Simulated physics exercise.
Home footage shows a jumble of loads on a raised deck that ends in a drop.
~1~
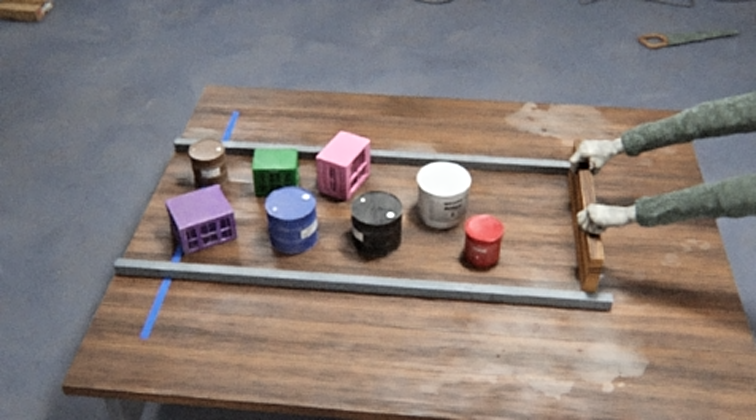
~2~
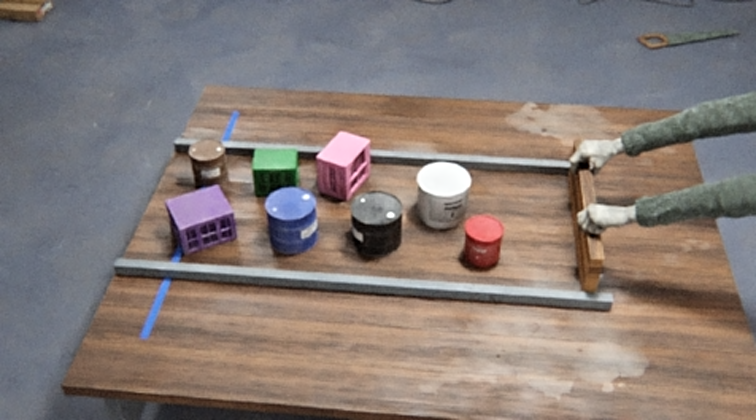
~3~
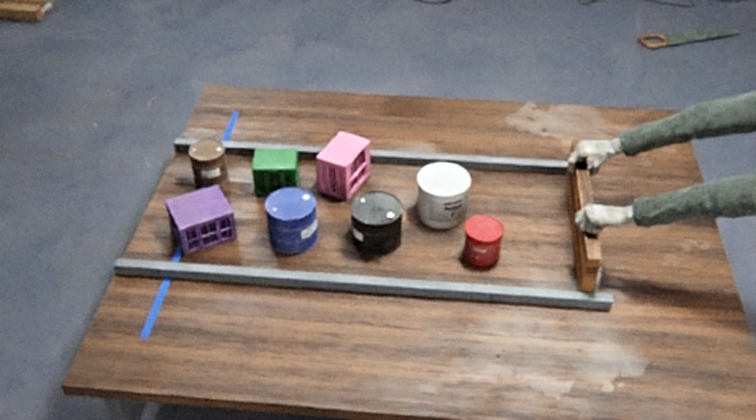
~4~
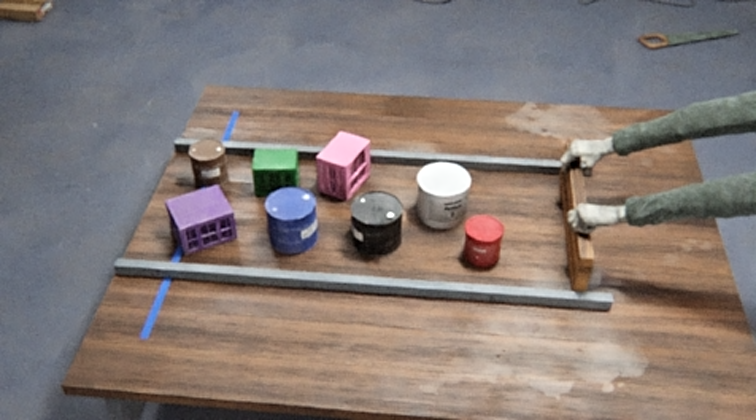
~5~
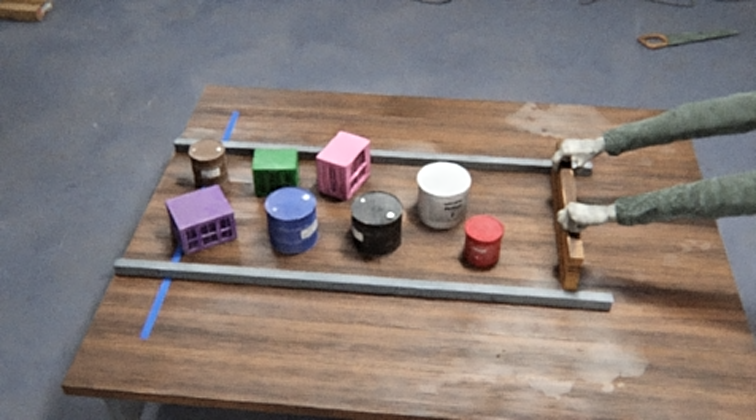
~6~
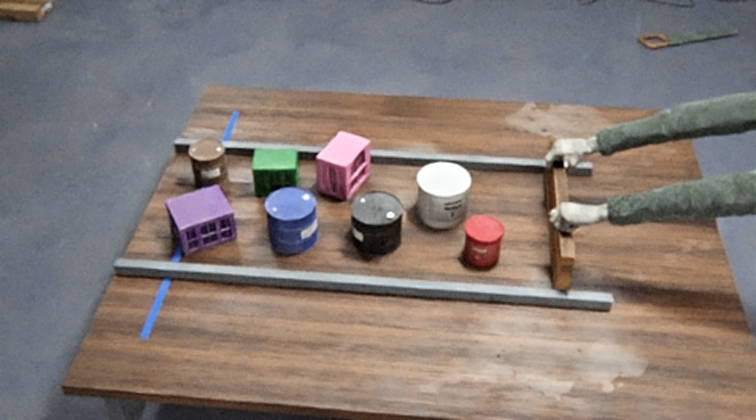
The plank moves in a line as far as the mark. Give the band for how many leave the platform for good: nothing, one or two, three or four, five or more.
Band: Three or four.
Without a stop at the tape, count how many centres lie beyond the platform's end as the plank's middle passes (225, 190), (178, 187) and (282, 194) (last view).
Going through the three places, I get 2, 5 and 1.
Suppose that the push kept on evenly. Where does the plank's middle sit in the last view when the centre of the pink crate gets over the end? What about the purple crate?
Approx. (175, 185) / approx. (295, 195) for the other.
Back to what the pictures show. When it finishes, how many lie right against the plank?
It's touching 3 at the end.
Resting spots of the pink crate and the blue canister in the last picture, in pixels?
In the last picture the first middle sits at (190, 146) and the other at (134, 227).
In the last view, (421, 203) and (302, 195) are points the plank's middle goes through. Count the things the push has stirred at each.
By the first moment it's 3, by the second it's 8.
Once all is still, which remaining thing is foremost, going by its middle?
Answer: The blue canister.
A little later, none off yet; brown canister at rest near (209, 163); purple crate at rest near (202, 219); green crate at rest near (276, 172).
When it is over, the number that fall off is three or four; down, black canister, green crate, purple crate and brown canister.
